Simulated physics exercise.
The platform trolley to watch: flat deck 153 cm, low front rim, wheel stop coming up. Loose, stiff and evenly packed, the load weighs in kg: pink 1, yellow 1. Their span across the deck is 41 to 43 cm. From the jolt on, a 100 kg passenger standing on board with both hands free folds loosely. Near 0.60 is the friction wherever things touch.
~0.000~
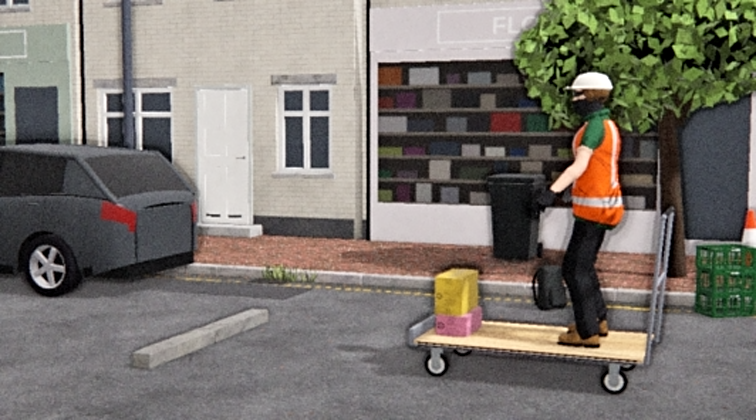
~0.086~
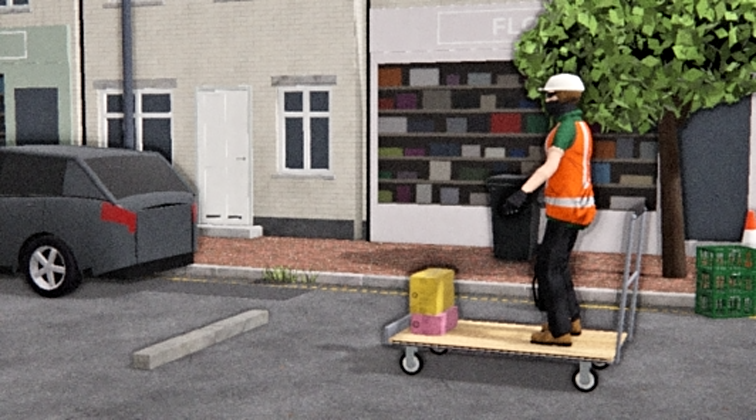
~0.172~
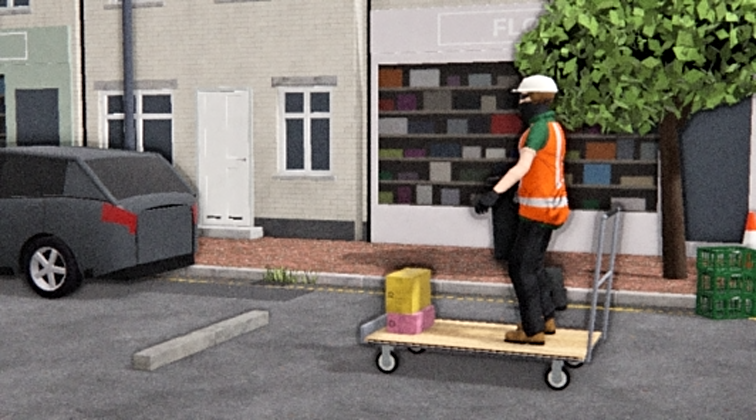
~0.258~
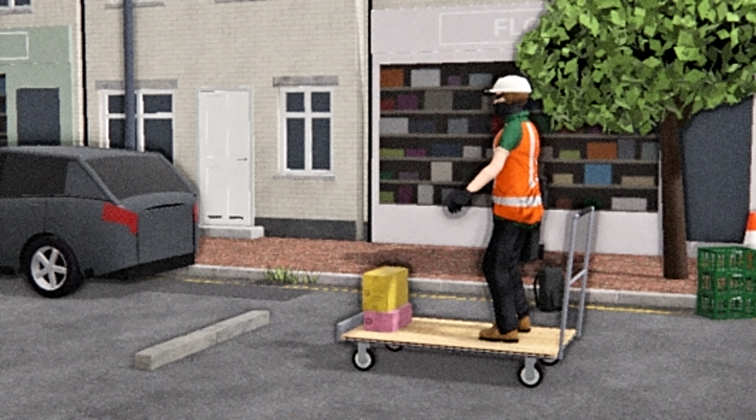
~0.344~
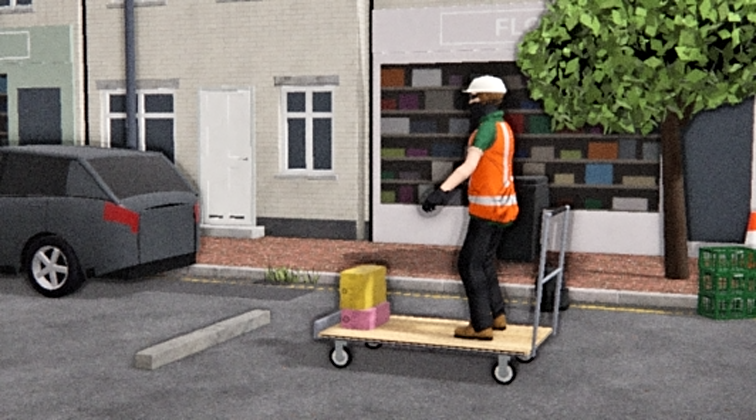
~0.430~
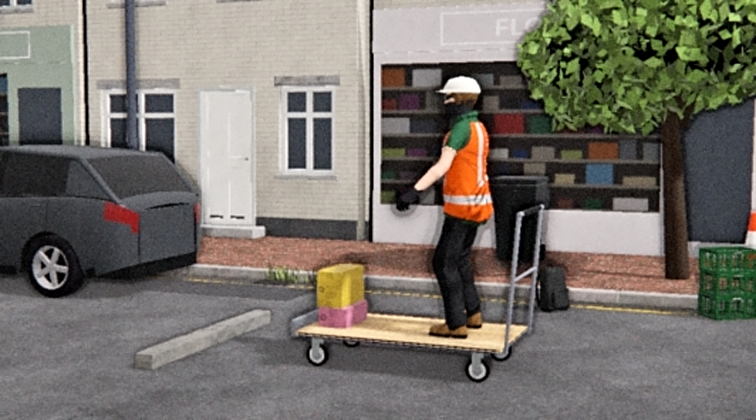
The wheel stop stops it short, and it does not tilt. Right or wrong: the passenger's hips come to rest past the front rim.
Right.
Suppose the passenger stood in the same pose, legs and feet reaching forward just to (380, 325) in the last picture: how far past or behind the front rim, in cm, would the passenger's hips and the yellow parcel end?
Result: Hips 70 cm beyond the rim; yellow 40 cm beyond it.
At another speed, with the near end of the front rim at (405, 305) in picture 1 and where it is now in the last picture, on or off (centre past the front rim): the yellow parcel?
Going by the centre and the rim, the yellow item: Comes away.
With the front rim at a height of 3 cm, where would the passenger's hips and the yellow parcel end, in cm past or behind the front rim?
Then hips 20 past, yellow 60 past.
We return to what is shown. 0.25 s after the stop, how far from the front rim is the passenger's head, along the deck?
60 cm behind the rim.
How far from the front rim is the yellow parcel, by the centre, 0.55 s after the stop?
Roughly 45 cm past it.
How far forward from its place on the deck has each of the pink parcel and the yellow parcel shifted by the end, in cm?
The pink one ends 10 cm ahead of its place and the yellow one 60 cm ahead.
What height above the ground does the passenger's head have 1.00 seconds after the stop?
The head is some 10 cm up from the ground.
The wheels strike at 0.86 s.
After 1.41 s the passenger's hips are 23 cm behind the rim, near (233, 257) in the last picture's view.
After 1.86 s the passenger's hips are 23 cm past the rim, near (183, 293) in the last picture's view.
At rest, 4.6 s, past the rim, yellow parcel and the passenger's hips; behind it, pink parcel.
